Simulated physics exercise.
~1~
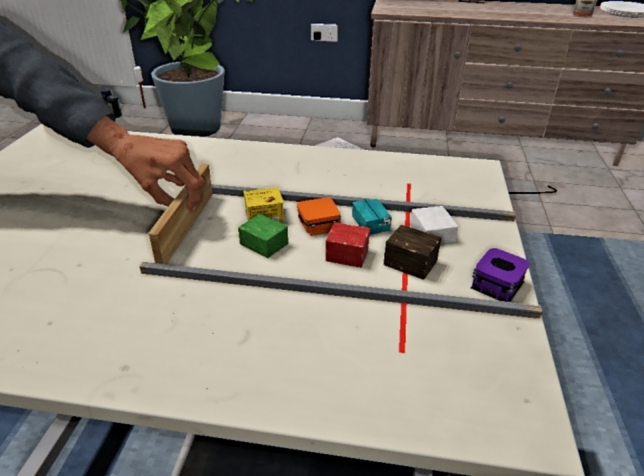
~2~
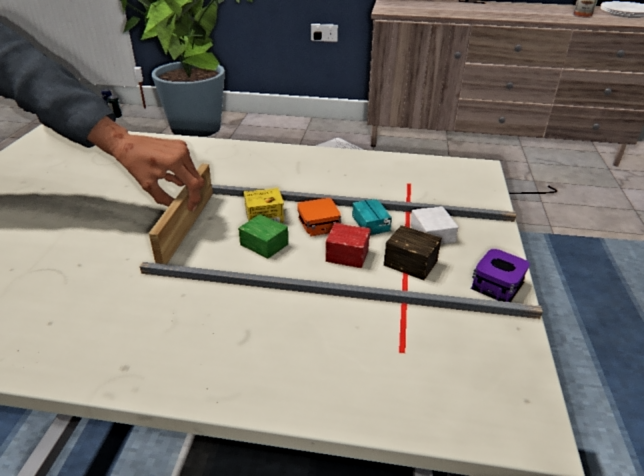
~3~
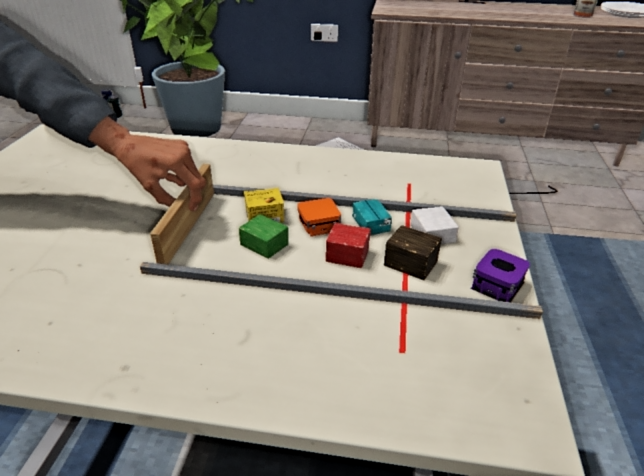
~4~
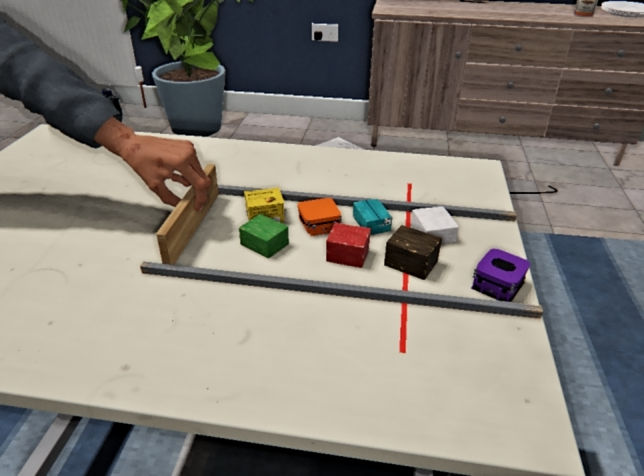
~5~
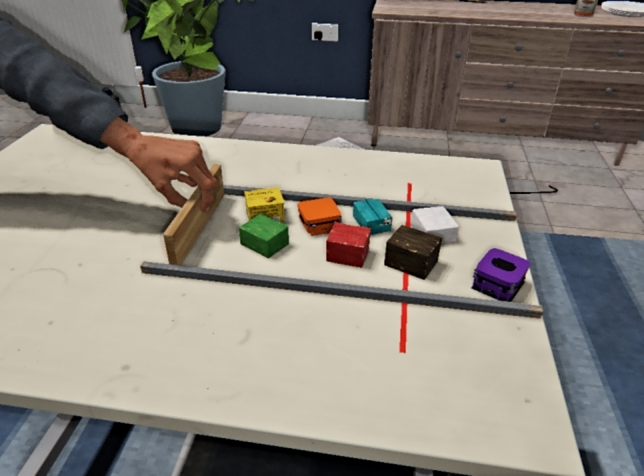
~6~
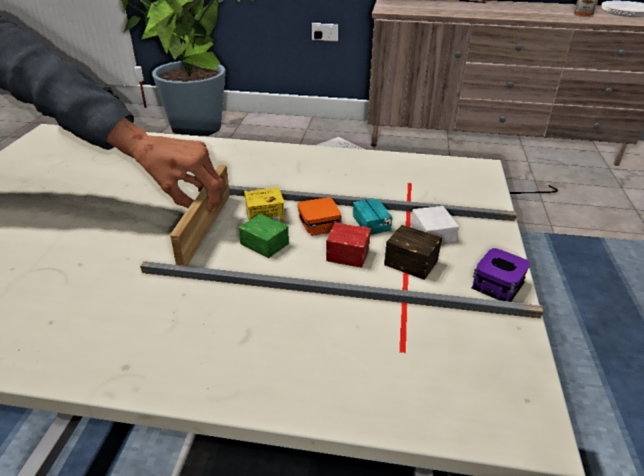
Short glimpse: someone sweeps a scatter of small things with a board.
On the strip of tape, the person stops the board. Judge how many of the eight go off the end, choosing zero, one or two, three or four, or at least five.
There will be one or two losses over the edge.
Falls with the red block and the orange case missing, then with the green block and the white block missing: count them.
The first try gives 0, the second gives 0.
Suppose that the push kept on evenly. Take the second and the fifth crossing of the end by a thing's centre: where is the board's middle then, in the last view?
(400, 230) and (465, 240).
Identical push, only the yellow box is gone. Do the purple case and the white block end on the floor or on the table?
The purple case ends up below while the white block stays up top.
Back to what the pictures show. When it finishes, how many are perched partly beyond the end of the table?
I make it 1.
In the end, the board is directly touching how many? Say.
Total: 2.
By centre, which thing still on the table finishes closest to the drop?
Black block.
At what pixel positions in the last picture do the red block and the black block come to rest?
The red block stops around (468, 258); the black block around (513, 262).
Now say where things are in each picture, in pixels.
In the first picture, purple case (500, 275); white block (434, 226); black block (412, 252); board (185, 211); tape (406, 250).
In the second picture, white block (434, 226); orange case (319, 217).
In the third picture, black block (412, 252); yellow box (264, 207).
In the fourth picture, purple case (501, 275); green block (264, 236).
In the fifth picture, white block (434, 225); turquoise box (372, 216).
In the sixth picture, purple case (501, 275); white block (434, 225); black block (413, 251); board (204, 213); tape (407, 249).
Soon after, none off yet; purple case at rest near (501, 275); white block at rest near (434, 225); black block at rest near (413, 251).
After that, none off yet; purple case at rest near (501, 275); white block displaced a little near (446, 226); black block moving near (421, 252).
And then, none off yet; purple case displaced a little near (521, 279); white block displaced about its own width near (498, 232); black block displaced about its own width near (476, 257).
In the end, the number that fall off is one or two; gone, white block and purple case.
